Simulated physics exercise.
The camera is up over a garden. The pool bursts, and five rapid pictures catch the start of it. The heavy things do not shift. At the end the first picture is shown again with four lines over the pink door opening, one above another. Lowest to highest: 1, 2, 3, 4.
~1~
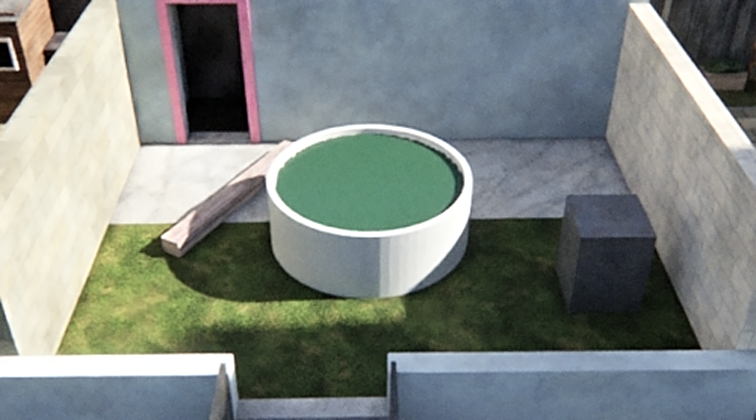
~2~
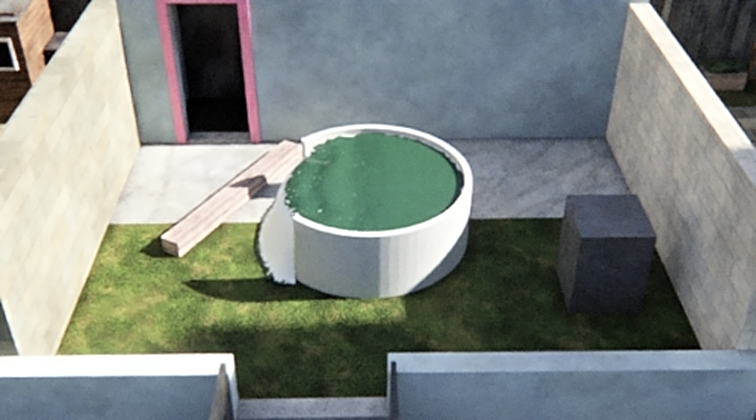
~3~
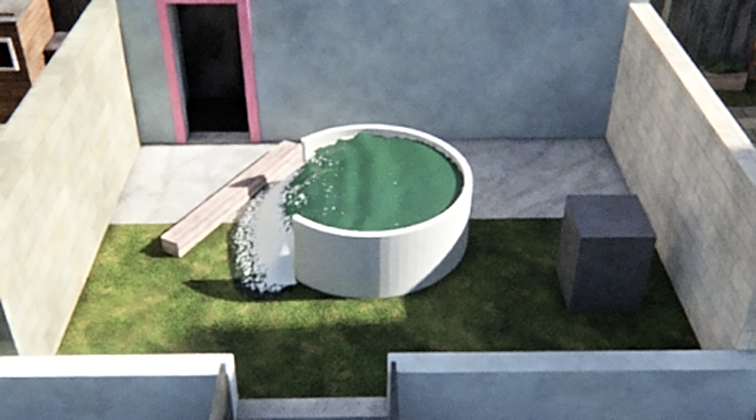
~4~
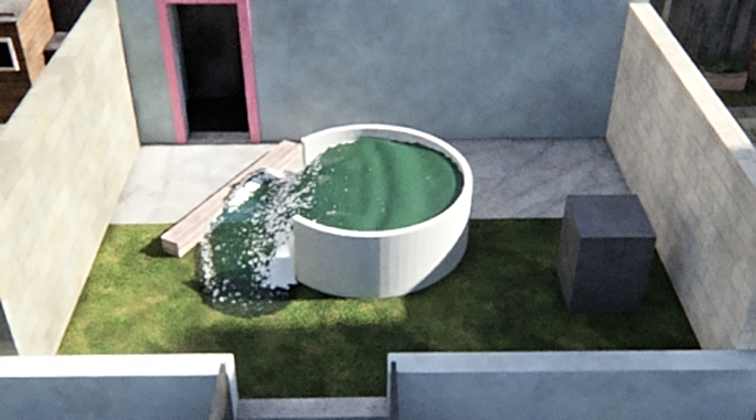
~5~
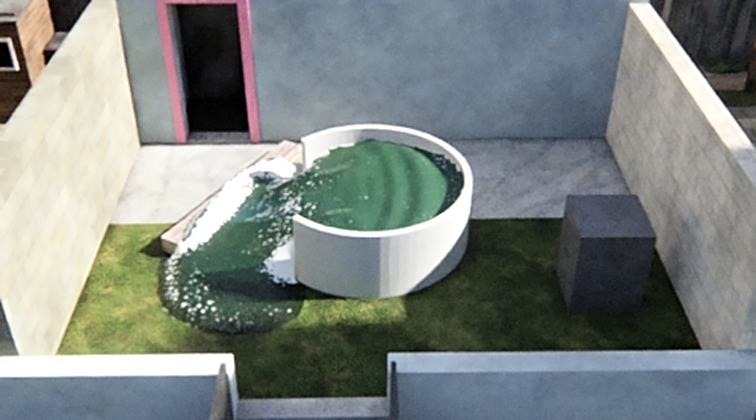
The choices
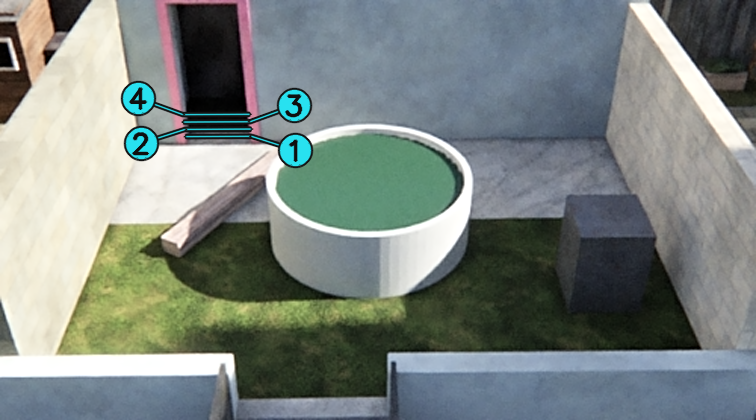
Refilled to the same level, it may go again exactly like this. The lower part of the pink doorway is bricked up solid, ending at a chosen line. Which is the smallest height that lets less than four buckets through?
2 is the one.
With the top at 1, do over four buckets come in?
Yes, that goes wrong.
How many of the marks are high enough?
Three of the four.
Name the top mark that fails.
That is mark 1.
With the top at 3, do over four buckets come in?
No, not at all.
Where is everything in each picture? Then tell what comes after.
Water in the pool at rest, its middle at (369, 181); foot of the pink doorway at (219, 142); open gate at (310, 350).
Water covers 2 % of the ground and shows as far out as (287, 269).
Water covers 5 % of the ground and shows as far out as (269, 285).
Water covers 8 % of the ground and shows as far out as (250, 311).
Water covers 12 % of the ground and shows as far out as (218, 327).
On the marked copy, 1 at (218, 136); 2 at (217, 129); 3 at (217, 121); 4 at (216, 114); from the bottom up 1, 2, 3, 4.
Choosing 1, about 9 bucketfuls get in.
Choosing 2, a splash gets over, under a bucket.
Choosing 3, nothing gets over.
Choosing 4, nothing gets over.
